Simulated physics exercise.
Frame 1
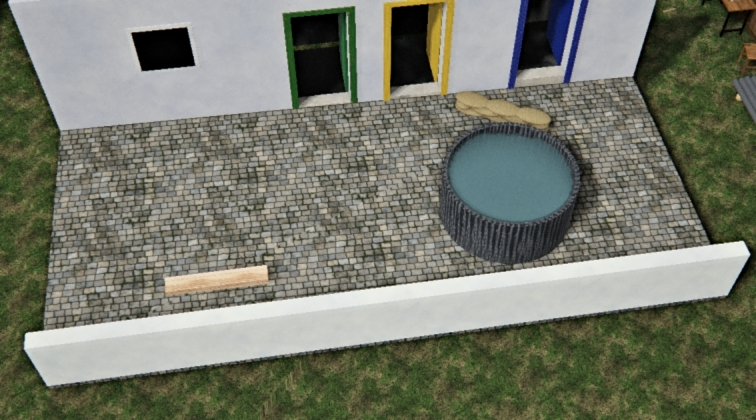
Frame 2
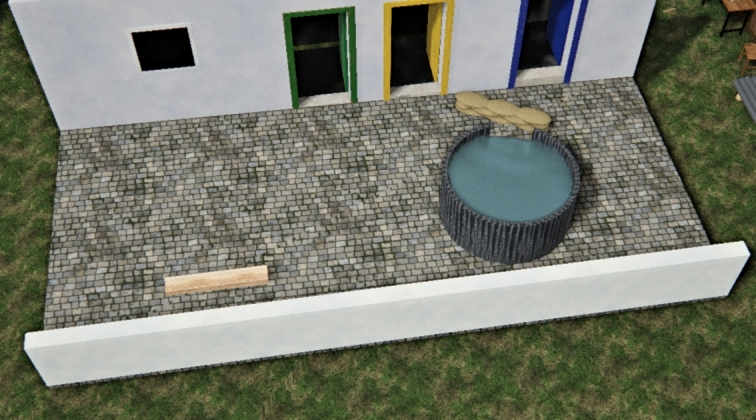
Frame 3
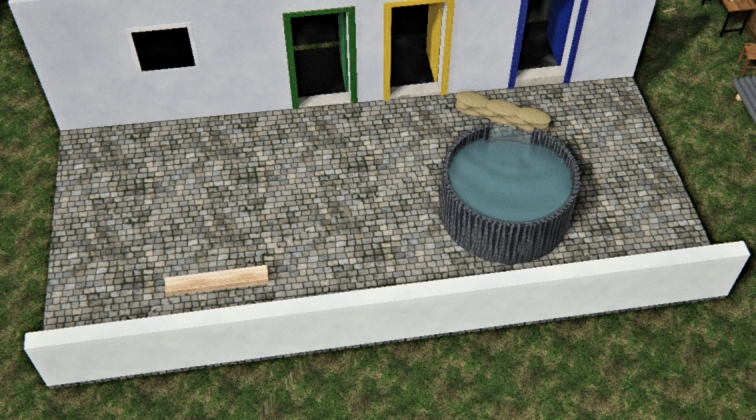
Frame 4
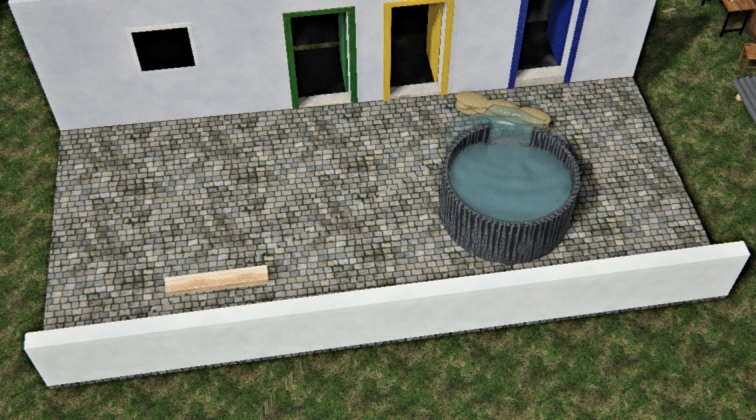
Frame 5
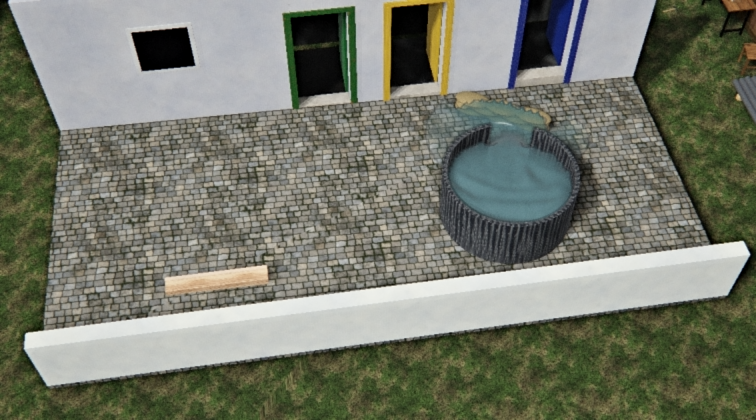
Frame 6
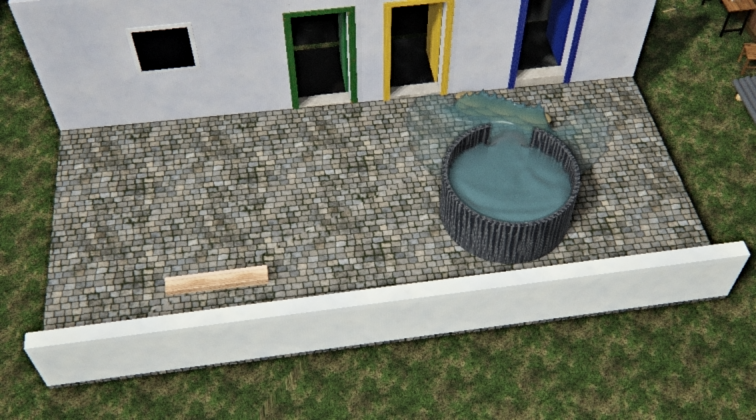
A round pool stood full and still on a cobbled yard, then its far side opened and water poured out over the tan sacks behind it, spreading toward the coloured doors.
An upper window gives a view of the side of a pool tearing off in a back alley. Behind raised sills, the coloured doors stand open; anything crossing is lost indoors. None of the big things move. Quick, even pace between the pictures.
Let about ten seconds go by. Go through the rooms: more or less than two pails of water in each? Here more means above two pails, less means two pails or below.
Green door: More; yellow door: More; blue door: Less.
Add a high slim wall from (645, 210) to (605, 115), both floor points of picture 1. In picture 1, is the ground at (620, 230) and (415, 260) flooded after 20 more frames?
Submerged and spared, in that order.
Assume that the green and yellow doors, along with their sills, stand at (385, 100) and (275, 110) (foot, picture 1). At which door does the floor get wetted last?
The yellow door.
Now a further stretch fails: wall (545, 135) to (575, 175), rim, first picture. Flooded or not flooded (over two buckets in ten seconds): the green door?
Then: The green one is under.
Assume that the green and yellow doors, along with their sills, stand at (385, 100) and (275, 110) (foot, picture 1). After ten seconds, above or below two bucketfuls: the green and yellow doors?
First the green, which crosses the line, then the yellow, which stays on the safe side.
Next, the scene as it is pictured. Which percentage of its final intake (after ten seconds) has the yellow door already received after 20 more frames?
Near 75 in a hundred.
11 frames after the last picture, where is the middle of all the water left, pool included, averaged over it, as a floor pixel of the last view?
Near (488, 174) in the last view.
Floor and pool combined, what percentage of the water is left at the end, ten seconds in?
My reckoning gives about 46 %.
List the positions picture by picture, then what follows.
The first frame shows the round tank at (511, 175) is whole and still.
In the second frame, the front is at a hidden place, out from the gap on the round tank's far side.
In the third frame, water pours out on the round tank's far side and has run to a hidden place.
In the fourth frame, water pours out on the round tank's far side and has run to (465, 115).
In the fifth frame, the front is at (445, 107), out from the gap on the round tank's far side.
In the sixth frame, water pours out on the round tank's far side and has run to (422, 97).
A moment on, water covers 20 % of the floor; the green door wet at the sill, nothing in, the yellow door under two buckets in, the blue door wet at the sill, nothing in.
Next, water covers 35 % of the floor; the green door under two buckets in, the yellow door over two buckets in, the blue door wet at the sill, nothing in.
Then, water covers 55 % of the floor; the green door over two buckets in, the yellow door far over two buckets in, the blue door wet at the sill, nothing in.
Later, water covers 70 % of the floor; the green door over two buckets in, the yellow door far over two buckets in, the blue door wet at the sill, nothing in.
In the end, water covers 75 % of the floor; the green door over two buckets in, the yellow door far over two buckets in, the blue door wet at the sill, nothing in.
